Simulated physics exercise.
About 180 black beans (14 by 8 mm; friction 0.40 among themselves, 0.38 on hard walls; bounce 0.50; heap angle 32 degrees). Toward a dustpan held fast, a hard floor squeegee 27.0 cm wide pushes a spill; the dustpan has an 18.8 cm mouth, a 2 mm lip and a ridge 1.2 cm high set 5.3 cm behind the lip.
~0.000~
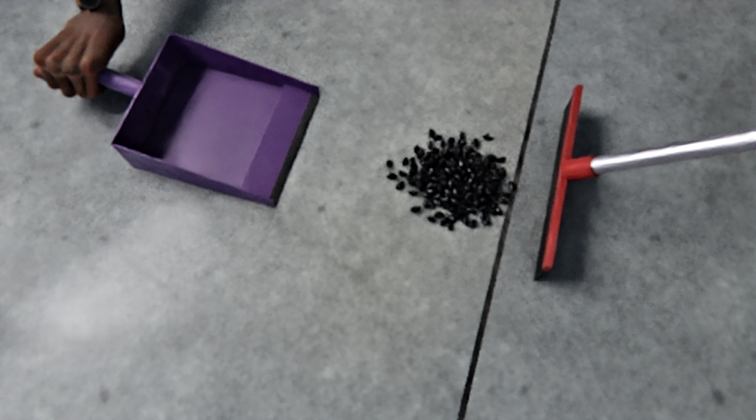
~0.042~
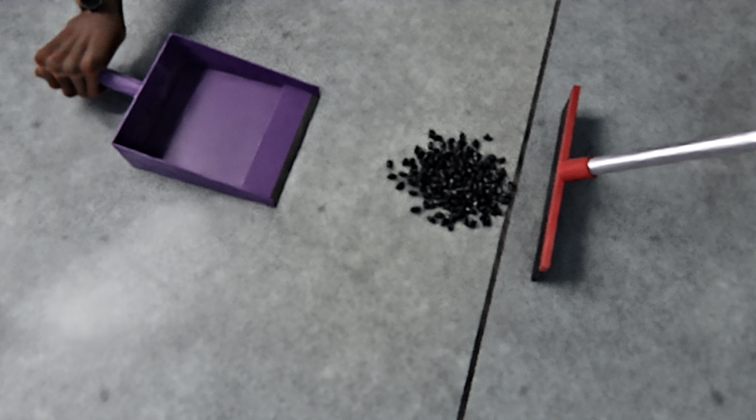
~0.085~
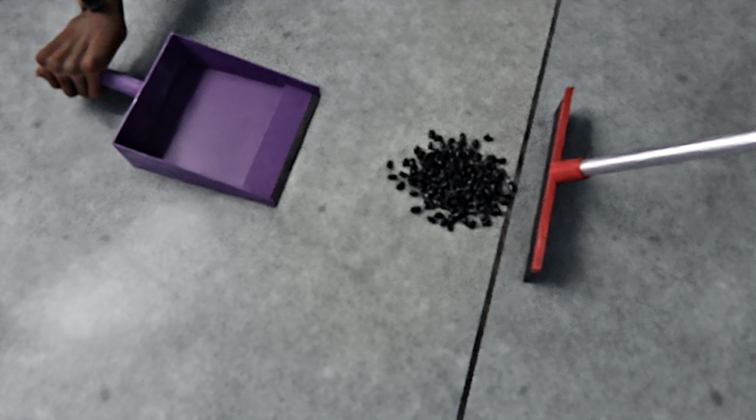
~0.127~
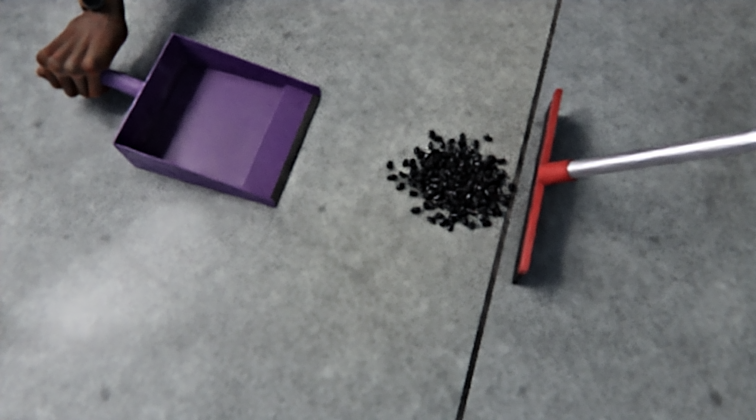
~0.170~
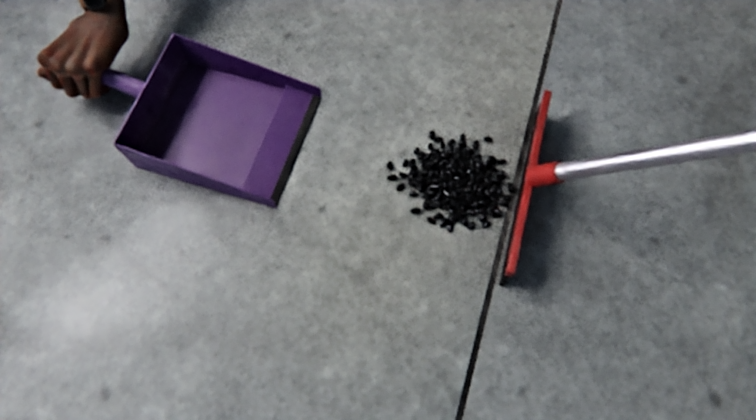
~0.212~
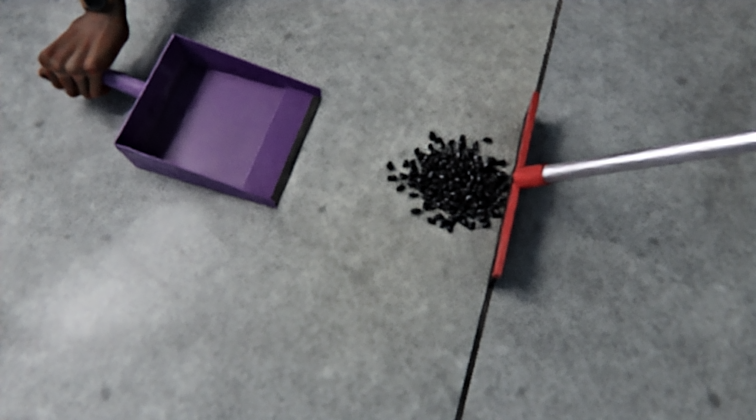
A red squeegee with a silvery handle starts on the right of a grey floor, apart from a small heap of black beans. It slides left across a dark line in the floor until its blade meets the heap's right edge, while a hand holds a purple dustpan still on the left.
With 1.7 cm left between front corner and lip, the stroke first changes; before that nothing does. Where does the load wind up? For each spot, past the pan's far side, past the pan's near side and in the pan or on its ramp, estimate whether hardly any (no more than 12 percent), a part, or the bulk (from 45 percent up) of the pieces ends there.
Far side: Hardly any. Near side: A part. Pan: A part.
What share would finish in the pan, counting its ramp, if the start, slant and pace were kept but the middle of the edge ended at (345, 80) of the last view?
Close to 25 in a hundred.
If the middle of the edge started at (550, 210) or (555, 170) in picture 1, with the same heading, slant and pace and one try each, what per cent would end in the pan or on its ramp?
About 25 and 45 per cent.
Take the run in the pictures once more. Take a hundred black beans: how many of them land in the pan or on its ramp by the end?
Result: Roughly 35 %.
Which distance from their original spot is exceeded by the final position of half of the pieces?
Median shift: Approx. 24 cm.
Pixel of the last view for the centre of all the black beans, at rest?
Look around (285, 173) in the last picture.
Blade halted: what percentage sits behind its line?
About 15 percent.
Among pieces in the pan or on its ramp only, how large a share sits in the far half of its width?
Close to 20 %.
After 0.61 s, middle of the blade 17 cm from the lip; 0 % over the lip, far side 5 %, near side 5 %.
After 0.88 s, middle of the blade 8 cm from the lip; 0 % over the lip, far side 10 %, near side 15 %.
Then, at 1.25 s, middle of the blade 2 cm from the lip; 35 % over the lip, far side 10 %, near side 25 %.
At rest (2.5 s), far side 10 %, near side 25 %, pan 35 %, in front of the lip or behind the blade 30 %.
